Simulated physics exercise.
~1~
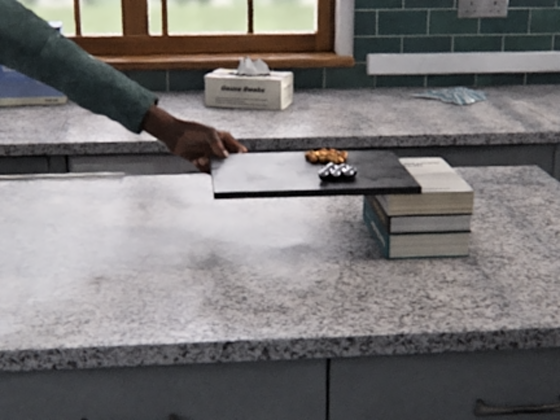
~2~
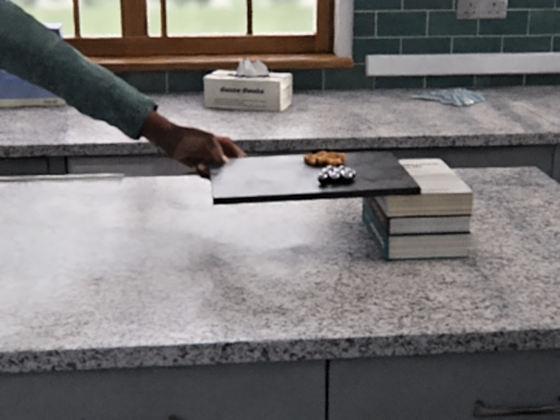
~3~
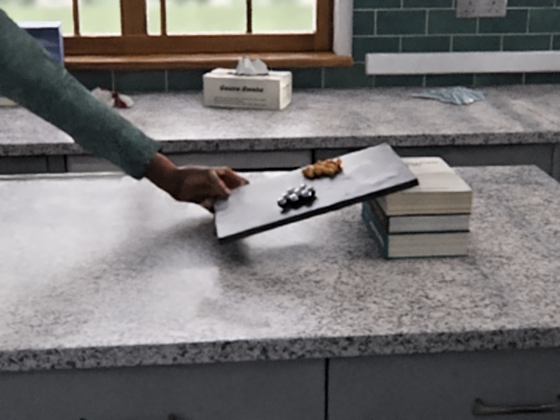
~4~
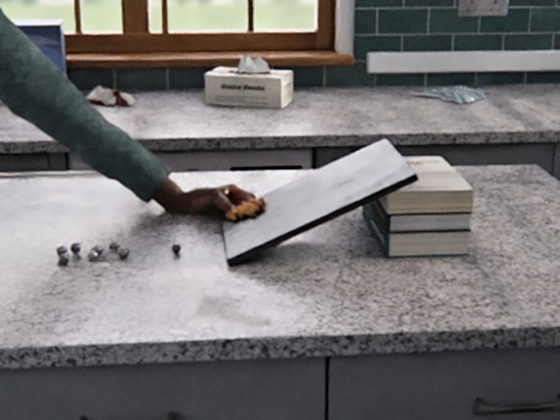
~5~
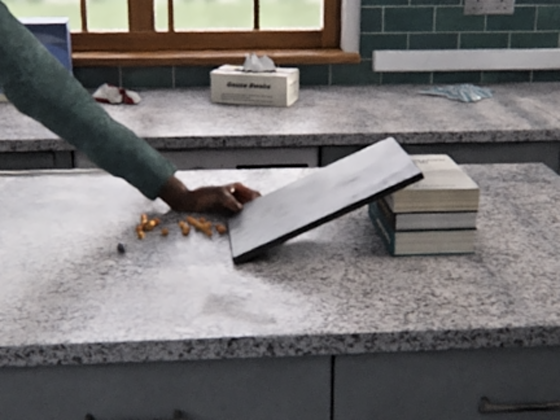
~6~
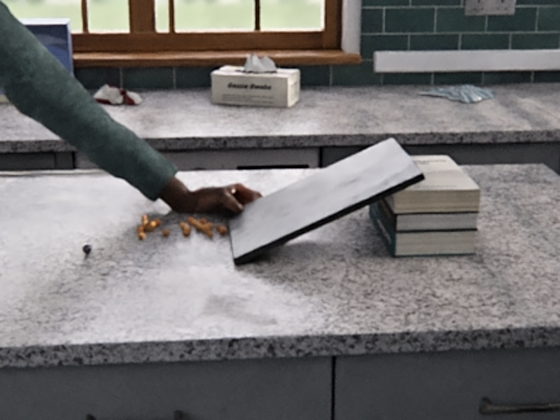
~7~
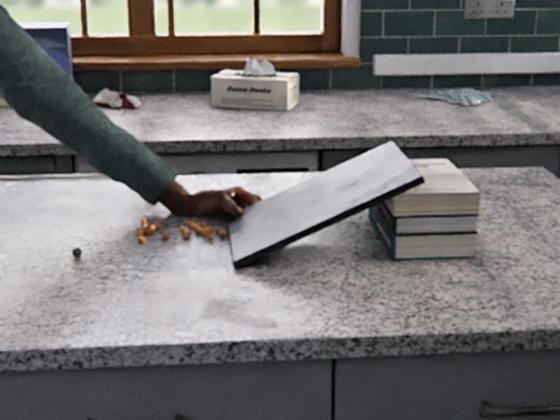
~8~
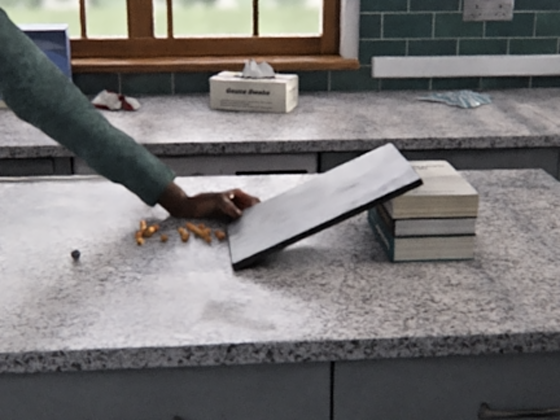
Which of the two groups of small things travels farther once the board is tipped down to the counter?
The dark beads travel farther, rolling away to the left until only one is still in view, while the orange pieces come to rest close to the lowered end of the board.
Hand lowering one end of a board propped on books, dark beads rolling far left and orange pieces stopping near its foot.
